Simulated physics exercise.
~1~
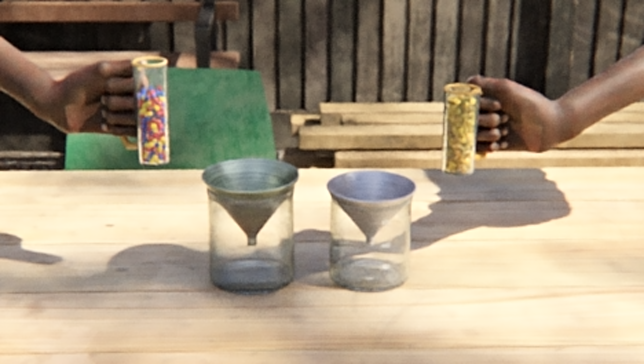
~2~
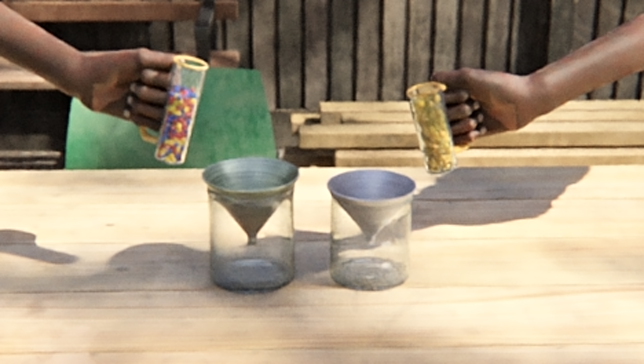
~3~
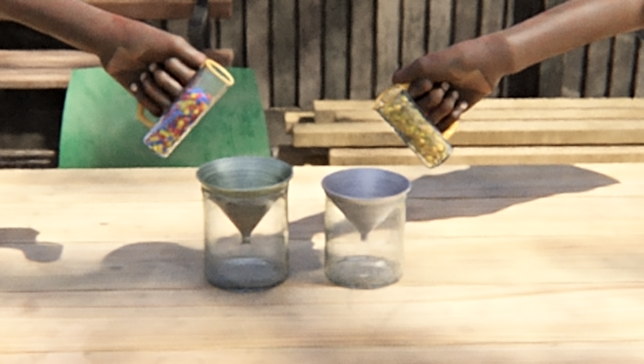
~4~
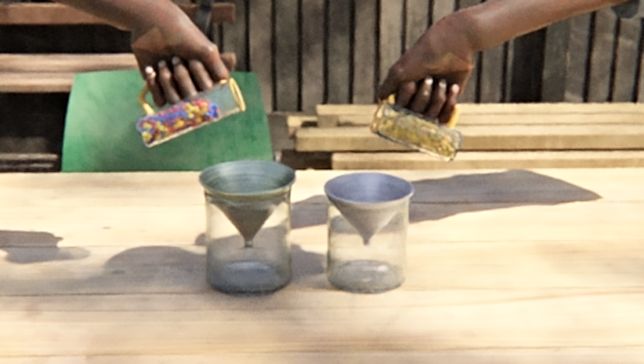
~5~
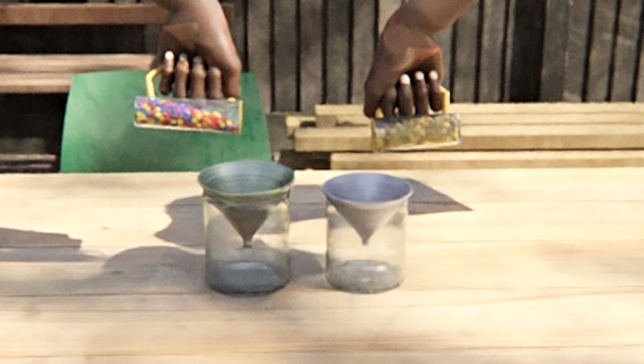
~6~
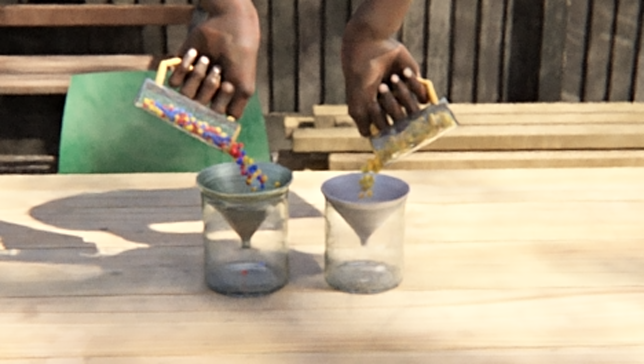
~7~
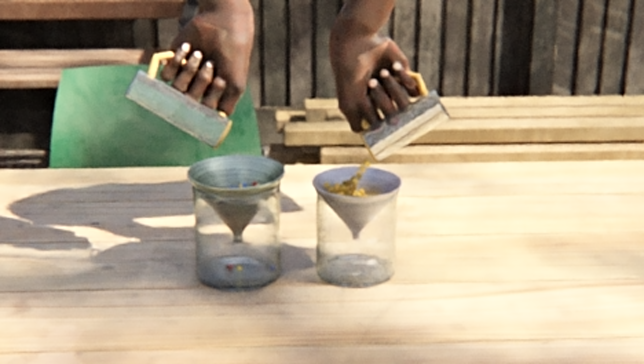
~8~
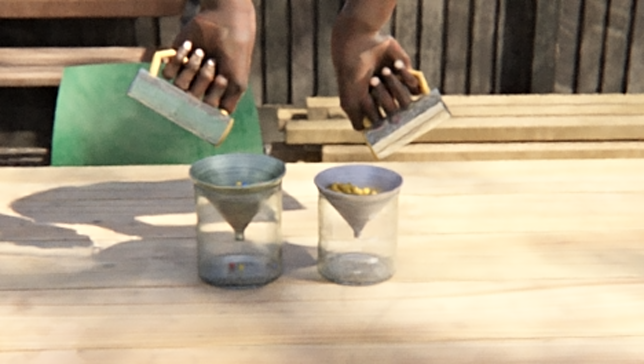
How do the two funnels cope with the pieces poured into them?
Both funnels jam. The left one lets just a few pieces down into its jar before blocking, and the right one holds its yellow pieces in a heap.
